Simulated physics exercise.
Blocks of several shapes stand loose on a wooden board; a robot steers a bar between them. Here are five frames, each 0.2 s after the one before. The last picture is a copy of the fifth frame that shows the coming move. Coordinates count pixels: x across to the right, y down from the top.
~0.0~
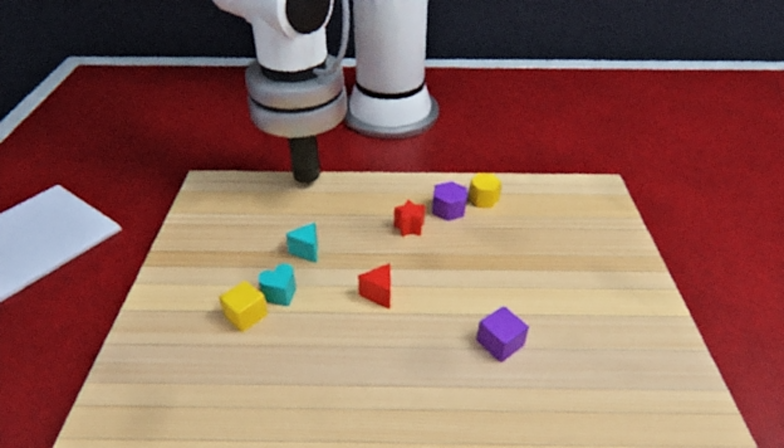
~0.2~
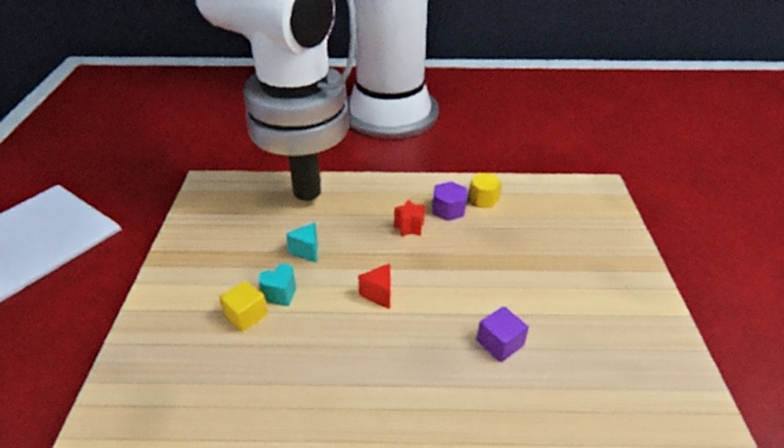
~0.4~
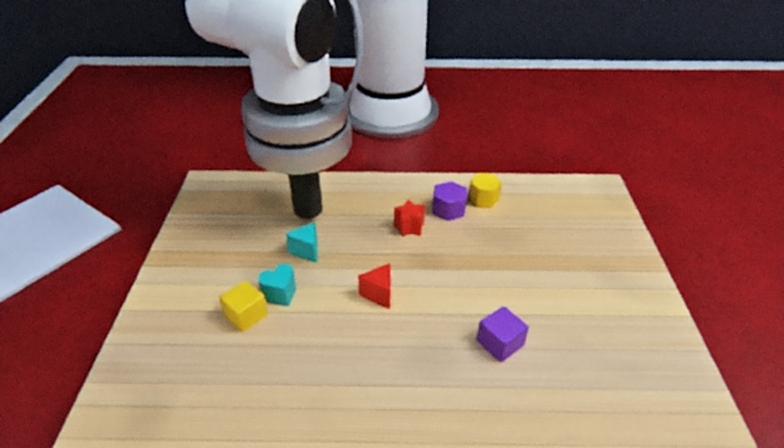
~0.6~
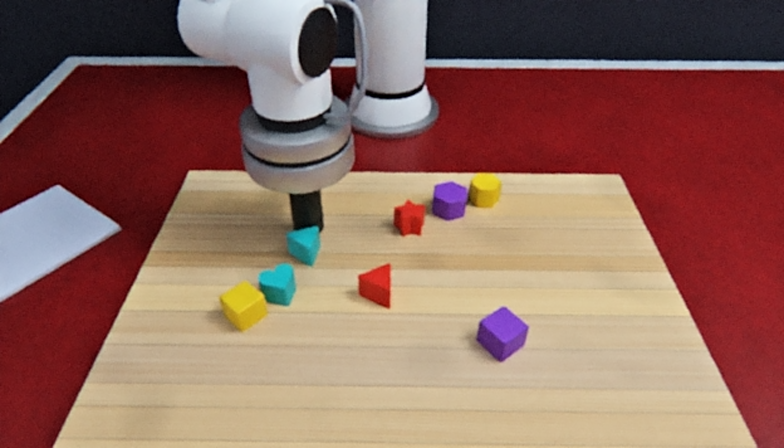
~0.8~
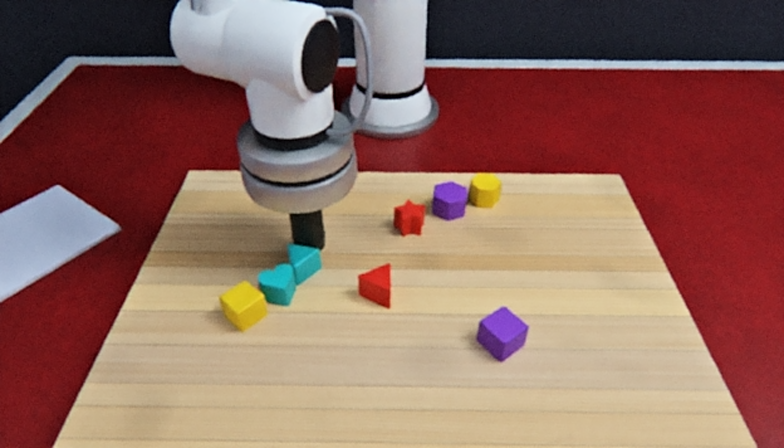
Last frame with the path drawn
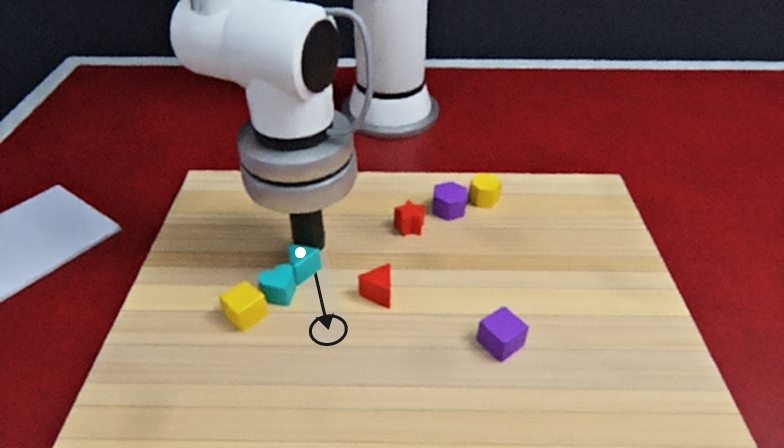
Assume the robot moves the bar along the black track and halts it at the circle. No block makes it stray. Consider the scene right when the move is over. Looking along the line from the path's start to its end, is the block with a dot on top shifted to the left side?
No - that is not the case.
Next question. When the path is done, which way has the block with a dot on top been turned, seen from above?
Top view: Clockwise.
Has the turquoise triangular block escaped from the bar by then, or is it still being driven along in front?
The bar has moved past the turquoise triangular block by the time the path ends.
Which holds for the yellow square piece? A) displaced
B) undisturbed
My pick is B.
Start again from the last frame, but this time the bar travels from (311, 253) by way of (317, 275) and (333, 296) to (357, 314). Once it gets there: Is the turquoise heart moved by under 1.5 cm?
My answer is yes.
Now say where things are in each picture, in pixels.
Bar's lower end (307, 176); yellow square piece (241, 296); turquoise heart (277, 276); turquoise triangular block (305, 233); red triangular block (379, 275), in the first frame.
Bar (308, 193); blocks still, in the second frame.
Bar (308, 210); blocks still, in the third frame.
Bar (309, 228); turquoise triangular block (304, 235), in the fourth frame.
Bar (310, 245); yellow square piece (241, 296); turquoise heart (277, 276); turquoise triangular block (300, 253); red triangular block (379, 275), in the fifth frame.
Drawn move, in a line from (311, 253) to (328, 330); the dot is on the turquoise triangular block.
What follows on the original path. One third of the way, bar (315, 269); turquoise heart (273, 280), turned 25° clockwise; turquoise triangular block (303, 278).
Two thirds of the way, bar (321, 295); turquoise heart (273, 280), turned 25° clockwise; turquoise triangular block (299, 302), turned 35° clockwise.
At the end, bar (327, 322); yellow square piece still; turquoise heart (273, 280), turned 25° clockwise; turquoise triangular block (294, 312), turned 60° clockwise; red triangular block still.
